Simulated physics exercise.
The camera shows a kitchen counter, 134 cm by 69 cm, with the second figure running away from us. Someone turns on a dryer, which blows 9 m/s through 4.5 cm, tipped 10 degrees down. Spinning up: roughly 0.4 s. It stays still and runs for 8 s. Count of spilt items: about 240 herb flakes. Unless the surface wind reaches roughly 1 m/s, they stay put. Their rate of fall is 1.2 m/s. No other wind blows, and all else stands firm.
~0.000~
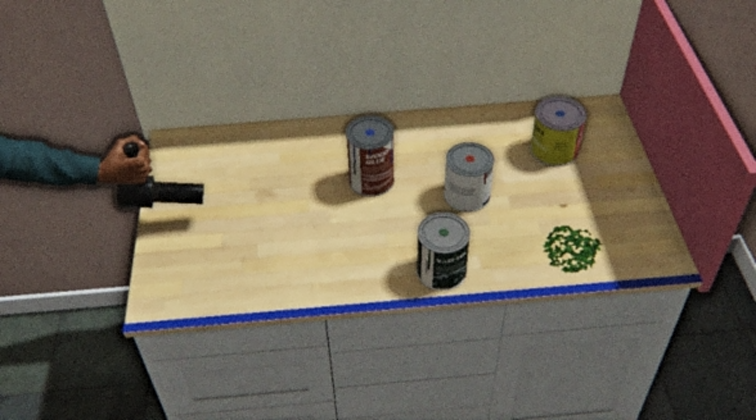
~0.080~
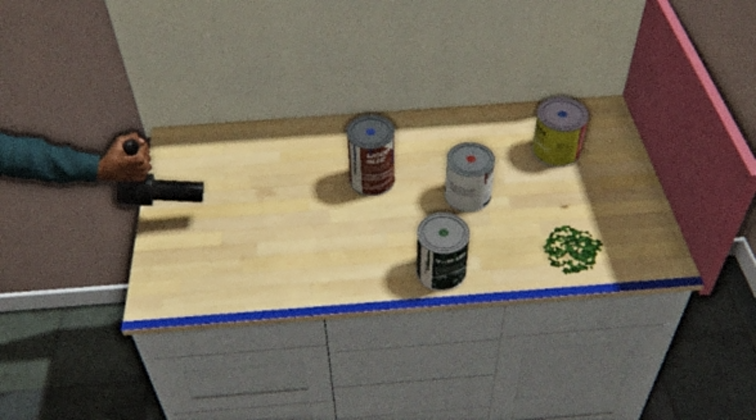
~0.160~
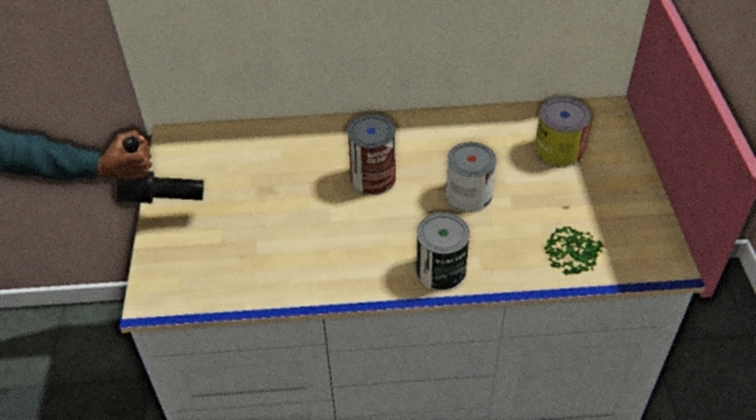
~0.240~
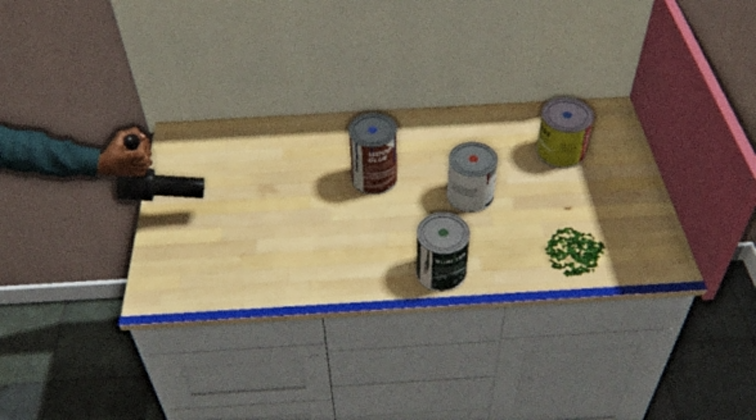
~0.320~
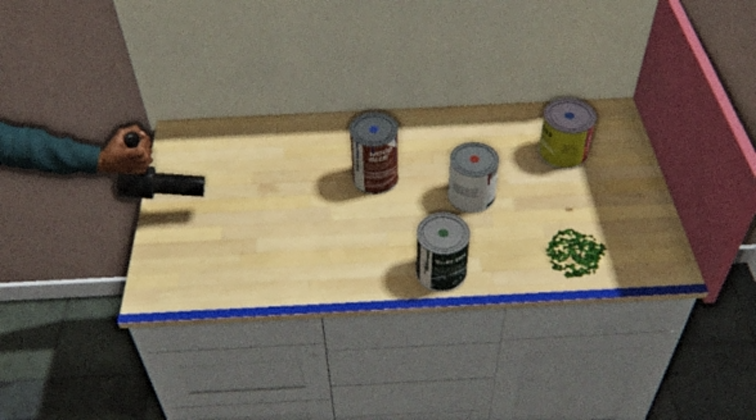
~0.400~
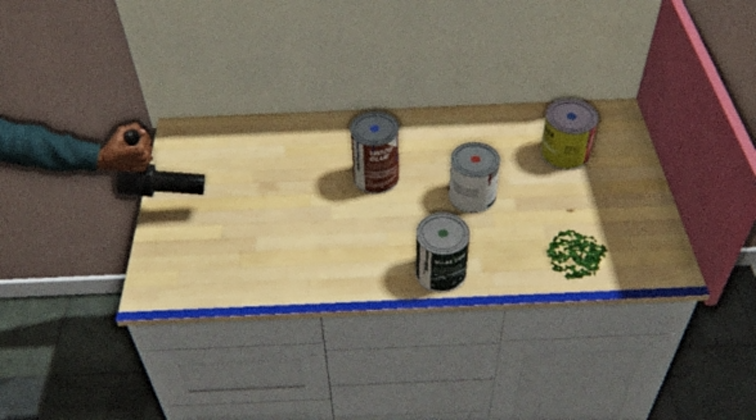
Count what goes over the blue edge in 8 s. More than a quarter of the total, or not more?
The loss over that edge exceeds a quarter.
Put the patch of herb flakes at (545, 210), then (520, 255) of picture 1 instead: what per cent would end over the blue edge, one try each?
Roughly 10 %, then 60 %.
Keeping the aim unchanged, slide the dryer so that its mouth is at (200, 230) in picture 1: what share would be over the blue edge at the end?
Then the share would be close to 90 percent.
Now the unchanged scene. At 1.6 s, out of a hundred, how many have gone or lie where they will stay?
Near 60 %.
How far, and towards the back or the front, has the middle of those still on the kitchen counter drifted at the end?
It has moved to the far side by around 45 cm.
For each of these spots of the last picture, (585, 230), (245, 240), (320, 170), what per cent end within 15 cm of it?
In order: About 0 %, then 0 %, then 0 %.
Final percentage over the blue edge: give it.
About 70 per cent.
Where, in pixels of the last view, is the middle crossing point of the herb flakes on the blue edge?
Near (663, 297).
After 1.6 s, 43 % are on the move or not yet settled, 58 % are over the blue edge; the middle of those still in play is near (693, 251).
After 2.6 s, 26 % are on the move or not yet settled, 65 % are over the blue edge; the middle of those still in play is near (691, 246).
After 4.4 s, 18 % are on the move or not yet settled, 71 % are over the blue edge; the middle of those still in play is near (645, 125).
After 8.0 s, at the end, 74 % are over the blue edge; the middle of those still in play is near (644, 126).
